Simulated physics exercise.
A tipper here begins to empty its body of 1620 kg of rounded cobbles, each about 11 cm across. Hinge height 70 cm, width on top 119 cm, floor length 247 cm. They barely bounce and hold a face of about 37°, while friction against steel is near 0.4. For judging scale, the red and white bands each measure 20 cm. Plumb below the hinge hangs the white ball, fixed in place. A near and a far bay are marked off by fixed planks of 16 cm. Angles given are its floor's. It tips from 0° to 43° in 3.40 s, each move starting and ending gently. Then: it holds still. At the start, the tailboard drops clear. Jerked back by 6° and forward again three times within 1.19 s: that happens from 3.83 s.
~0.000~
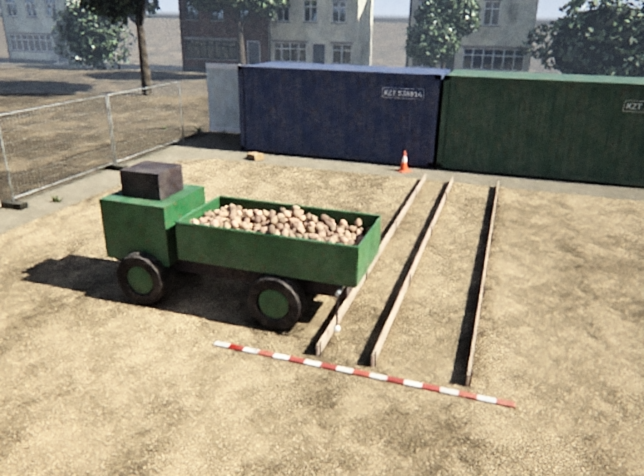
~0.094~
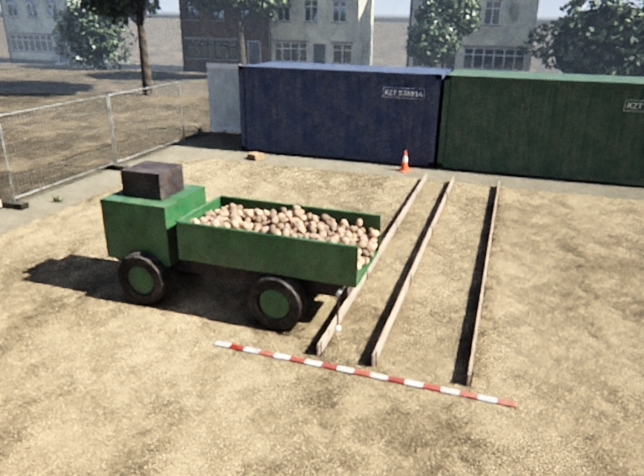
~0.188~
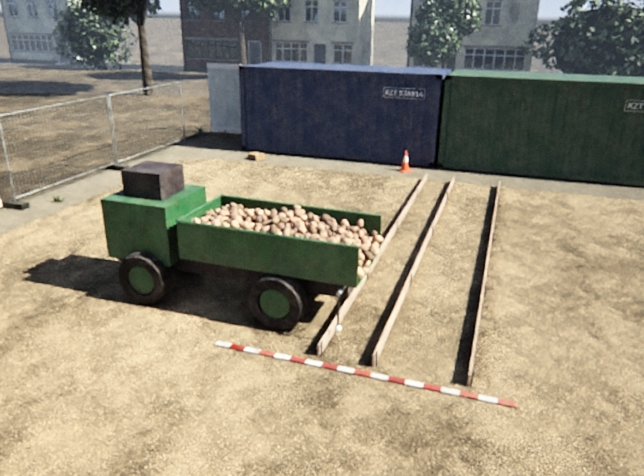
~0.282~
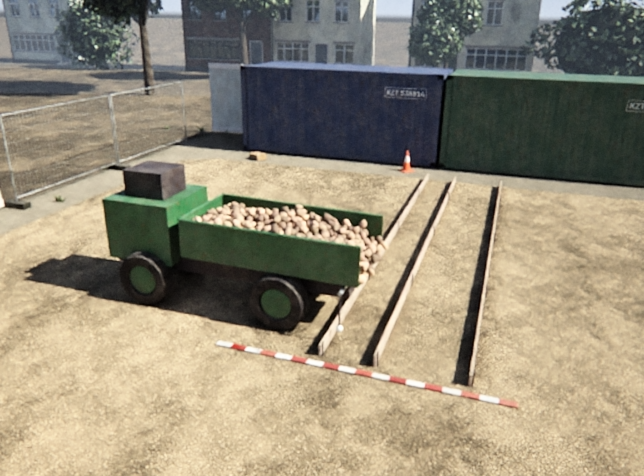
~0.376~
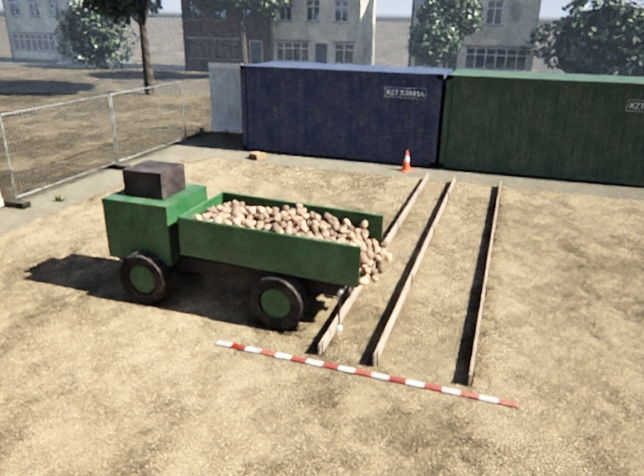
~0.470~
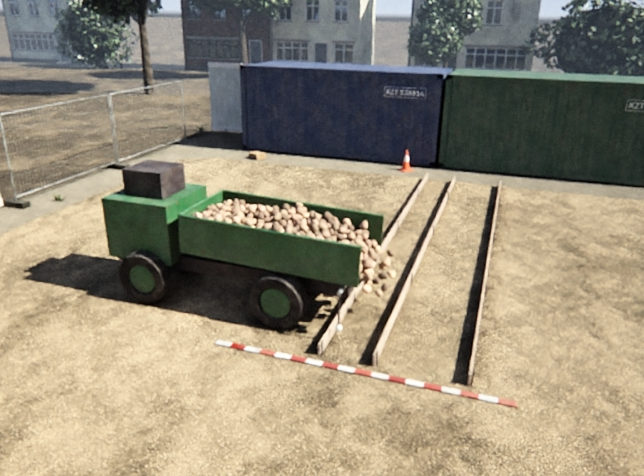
The rounded cobbles heaped in the open body of a green truck sit level behind its tailboard, which then drops clear at the right end. The stones shift slightly toward the opening, and as the body tilts almost imperceptibly, a few slip over the rear edge above the wooden beams.
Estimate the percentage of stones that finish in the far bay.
About 70 per cent.
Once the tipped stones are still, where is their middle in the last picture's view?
At about pixel (419, 320) in the last view.
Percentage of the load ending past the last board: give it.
5 per cent or so.
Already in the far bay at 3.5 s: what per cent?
About 70 per cent by then.
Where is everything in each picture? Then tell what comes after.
The first picture shows lip at (356, 287), floor tilted 0°, highest stones at (264, 214).
In the second picture, the body is at 0°, its lip at (357, 287); the top of the load is at (259, 213); the stones move at 0.1 m/s on average.
In the third picture, the body is at 0°, its lip at (357, 287); the top of the load is at (259, 213); the stones move at 0.1 m/s on average.
The fourth picture shows lip at (359, 287), floor tilted 1°, highest stones at (261, 212); 1 % has left.
In the fifth picture, the body is at 1°, its lip at (358, 287); the top of the load is at (258, 209); 1 % has left.
The sixth picture shows lip at (358, 287), floor tilted 2°, highest stones at (255, 207); 2 % has left.
After 2.5 s the floor is at 36°; 57 % in the body, 19 % in the near bay, 24 % in the far bay; the foremost stones are at (453, 322).
After 3.5 s the floor is at 43°; 2 % in the body, 25 % in the near bay, 71 % in the far bay, 2 % past the last board; the foremost stones are at (497, 324).
After 5.5 s the floor is at 43°; 0 % in the body, 25 % in the near bay, 71 % in the far bay, 4 % past the last board; the foremost stones are at (553, 337).
After 8.5 s the floor is at 43°; 0 % in the body, 25 % in the near bay, 71 % in the far bay, 4 % past the last board; the foremost stones are at (553, 337).
